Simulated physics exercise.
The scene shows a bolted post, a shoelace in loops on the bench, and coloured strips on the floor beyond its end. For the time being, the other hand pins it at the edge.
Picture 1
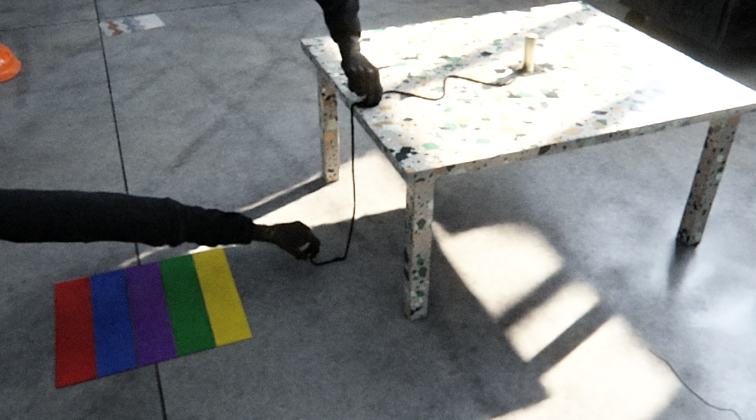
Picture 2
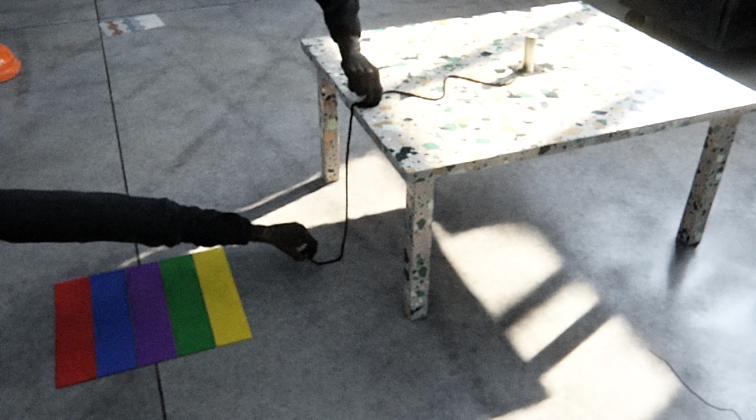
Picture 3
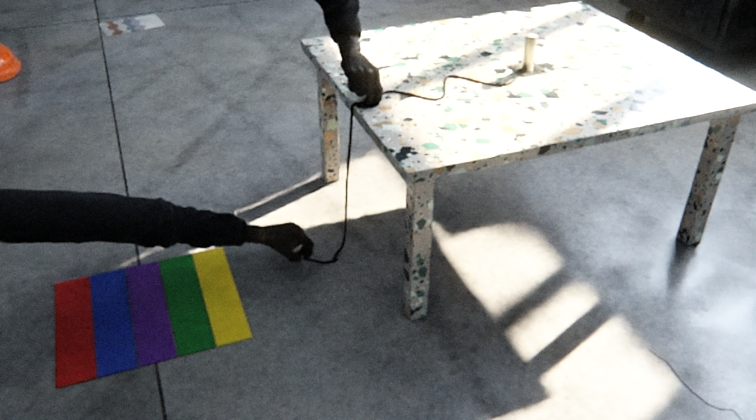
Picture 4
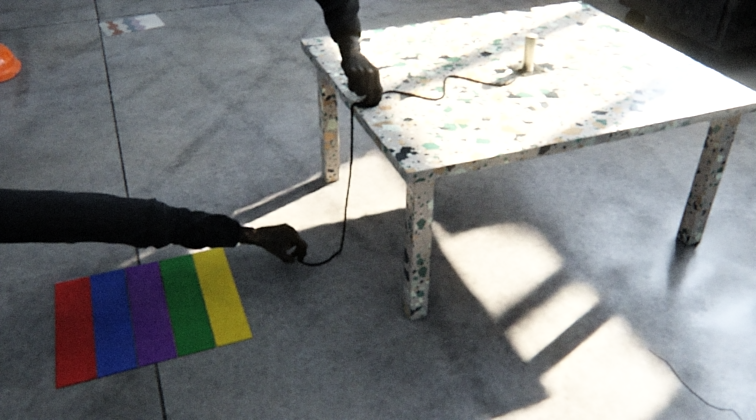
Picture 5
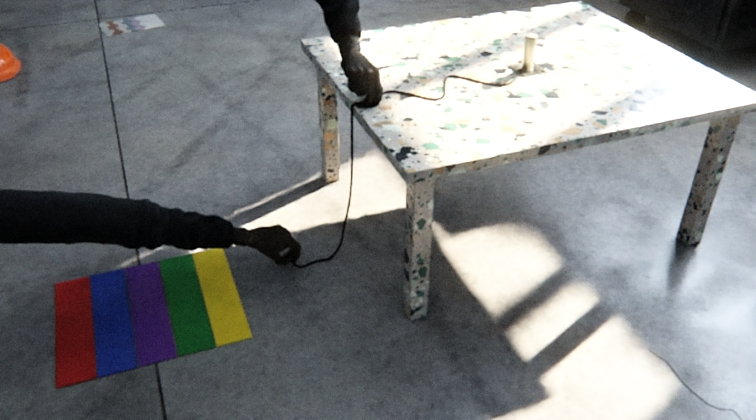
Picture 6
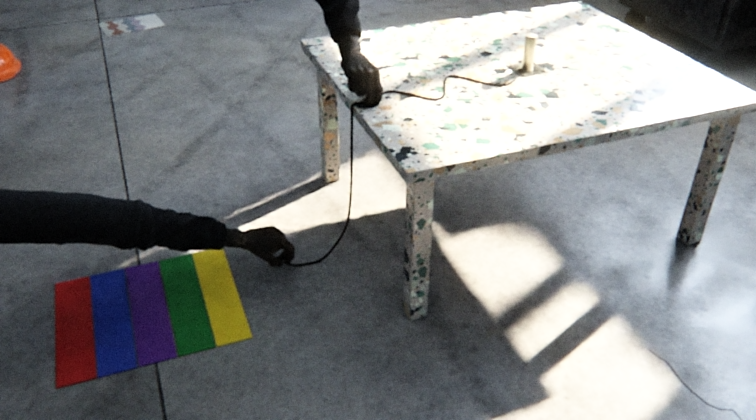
Beside a speckled table, a hand slowly draws a dark cord's end slightly left.
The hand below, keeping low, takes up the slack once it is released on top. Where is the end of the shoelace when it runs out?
Above the blue strip.
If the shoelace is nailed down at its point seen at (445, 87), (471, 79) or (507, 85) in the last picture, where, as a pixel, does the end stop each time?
In order of the tries: About (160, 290), then (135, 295), then (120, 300).
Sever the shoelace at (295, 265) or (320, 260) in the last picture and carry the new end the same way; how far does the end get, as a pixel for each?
About (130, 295), then (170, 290).
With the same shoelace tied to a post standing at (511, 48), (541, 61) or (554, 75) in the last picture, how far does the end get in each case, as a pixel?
Respectively (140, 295), (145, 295) and (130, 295).
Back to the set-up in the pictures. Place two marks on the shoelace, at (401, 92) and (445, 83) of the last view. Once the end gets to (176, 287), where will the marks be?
Point one: (347, 112); point two: (414, 88).
Soon after, end near (175, 287); over green.
Then, end near (133, 297); over purple.
At full stretch, end near (108, 303); over blue. It halts on the blue strip.
